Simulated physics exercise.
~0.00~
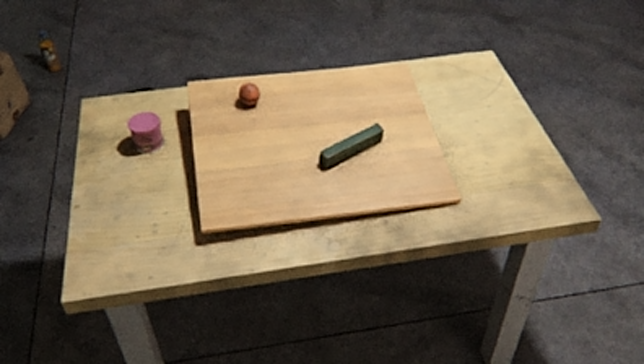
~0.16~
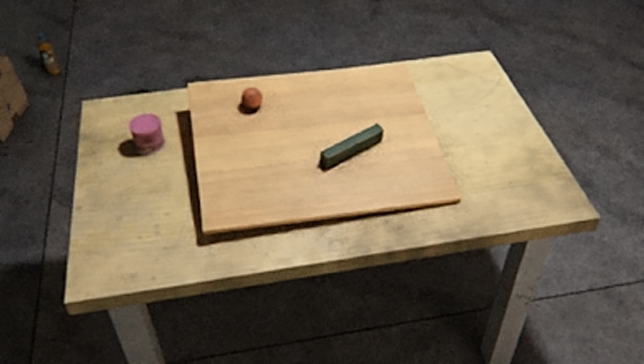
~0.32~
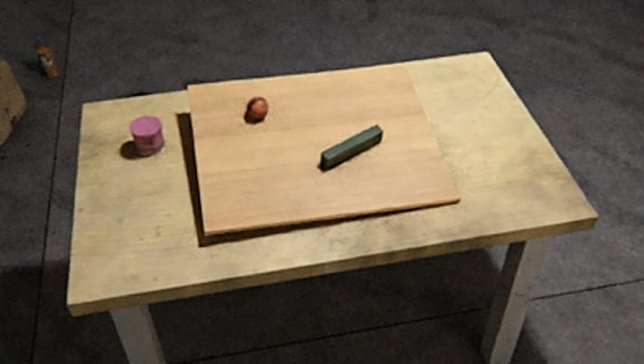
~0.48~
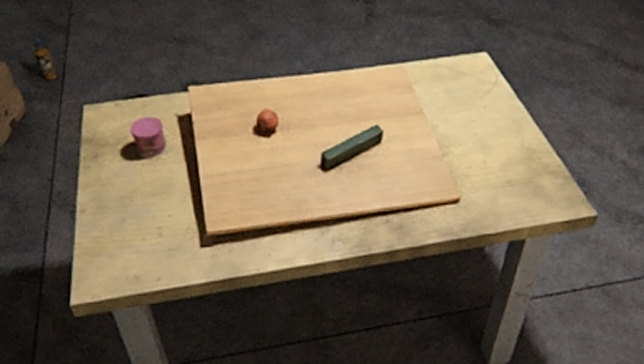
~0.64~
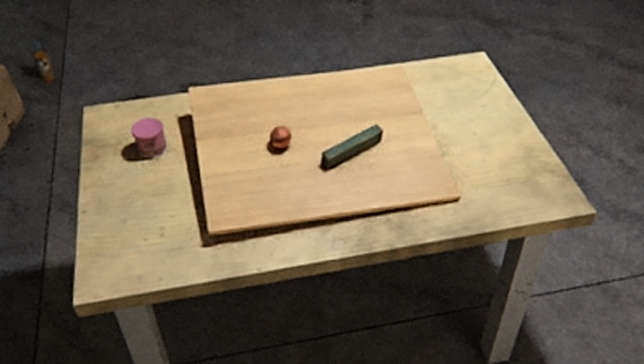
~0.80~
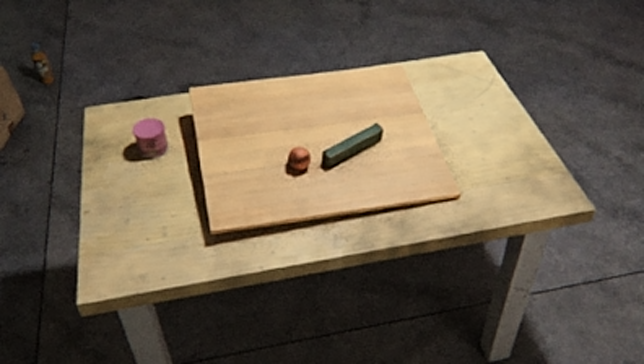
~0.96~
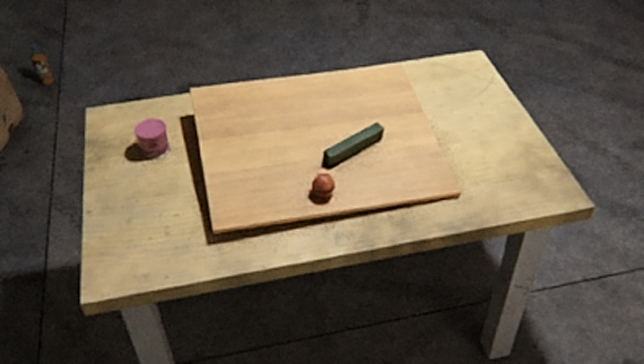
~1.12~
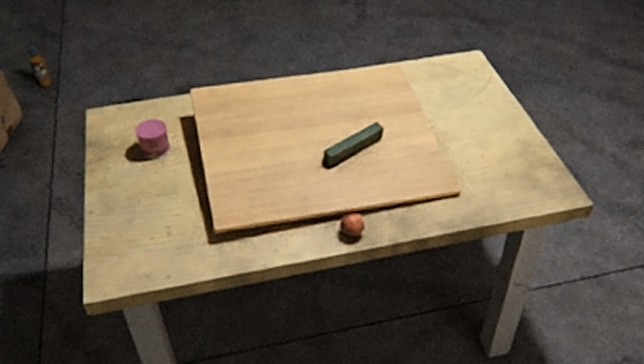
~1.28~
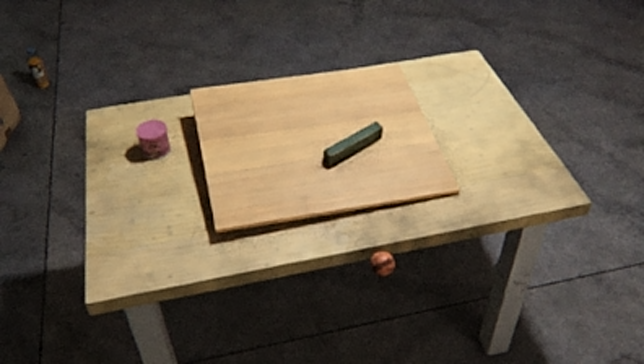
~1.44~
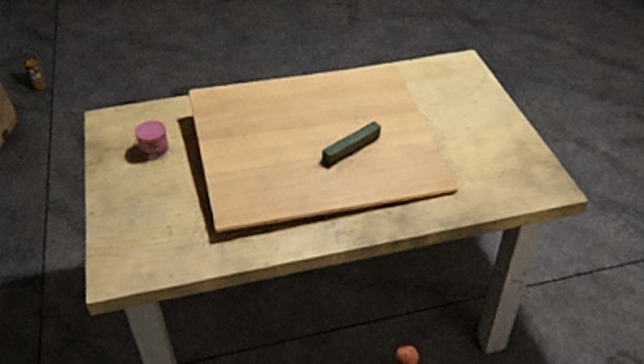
A tilted board stays still as an orange ball rolls down it and off the table's near edge.
